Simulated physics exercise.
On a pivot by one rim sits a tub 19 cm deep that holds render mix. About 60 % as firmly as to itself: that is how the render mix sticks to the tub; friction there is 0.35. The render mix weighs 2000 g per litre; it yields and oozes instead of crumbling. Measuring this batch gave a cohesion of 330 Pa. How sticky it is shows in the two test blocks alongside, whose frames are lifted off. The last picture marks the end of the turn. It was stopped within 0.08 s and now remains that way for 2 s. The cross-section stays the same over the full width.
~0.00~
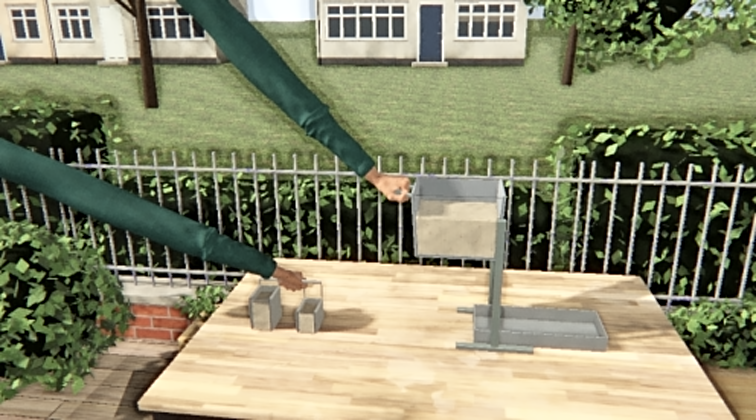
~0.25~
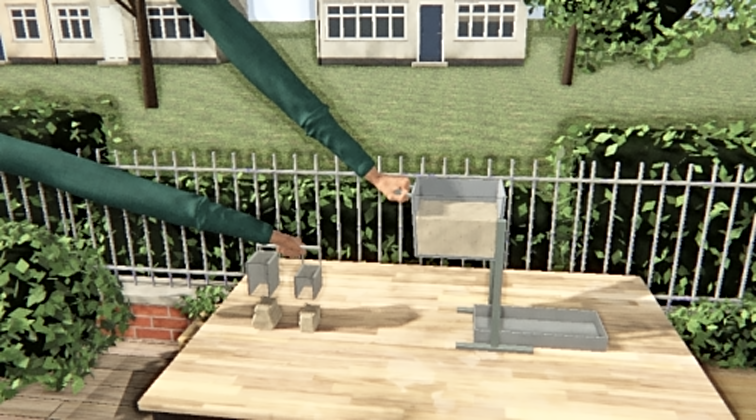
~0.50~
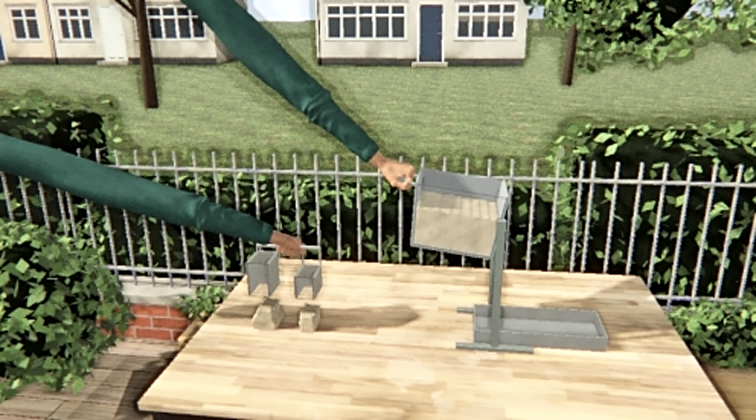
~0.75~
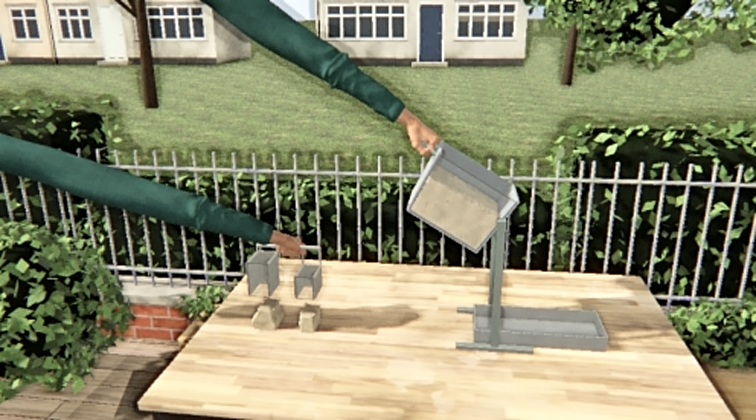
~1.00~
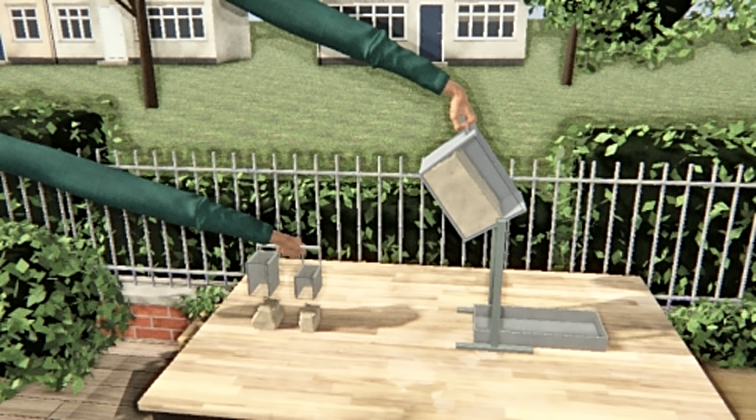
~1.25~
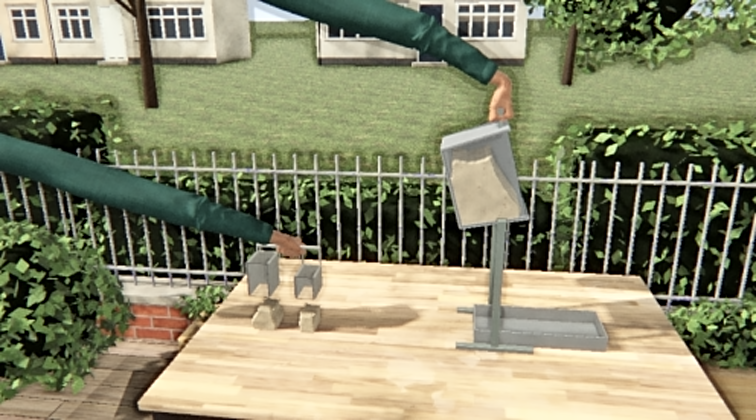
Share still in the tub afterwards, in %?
77 %.
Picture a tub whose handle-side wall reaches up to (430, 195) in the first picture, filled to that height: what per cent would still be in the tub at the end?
About 100 % stays in the tub.
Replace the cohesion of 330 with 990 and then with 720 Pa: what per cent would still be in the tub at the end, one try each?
In turn about 100 %, 100 %.
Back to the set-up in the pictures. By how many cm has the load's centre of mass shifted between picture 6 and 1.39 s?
About 3 cm.
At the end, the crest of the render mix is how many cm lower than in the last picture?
The top ends up some 6 cm below its level in the last picture.
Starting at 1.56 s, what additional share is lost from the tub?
About 10 per cent.
After 1.39 s, the tub is at 75 degrees and holds 97 %.
After 1.56 s, the tub is at 75 degrees and holds 87 %.
After 1.73 s, the tub is at 75 degrees and holds 82 %.
After 1.90 s, the tub is at 75 degrees and holds 80 %.
After 3.25 s, at the end, the tub is at 75 degrees and holds 77 %.
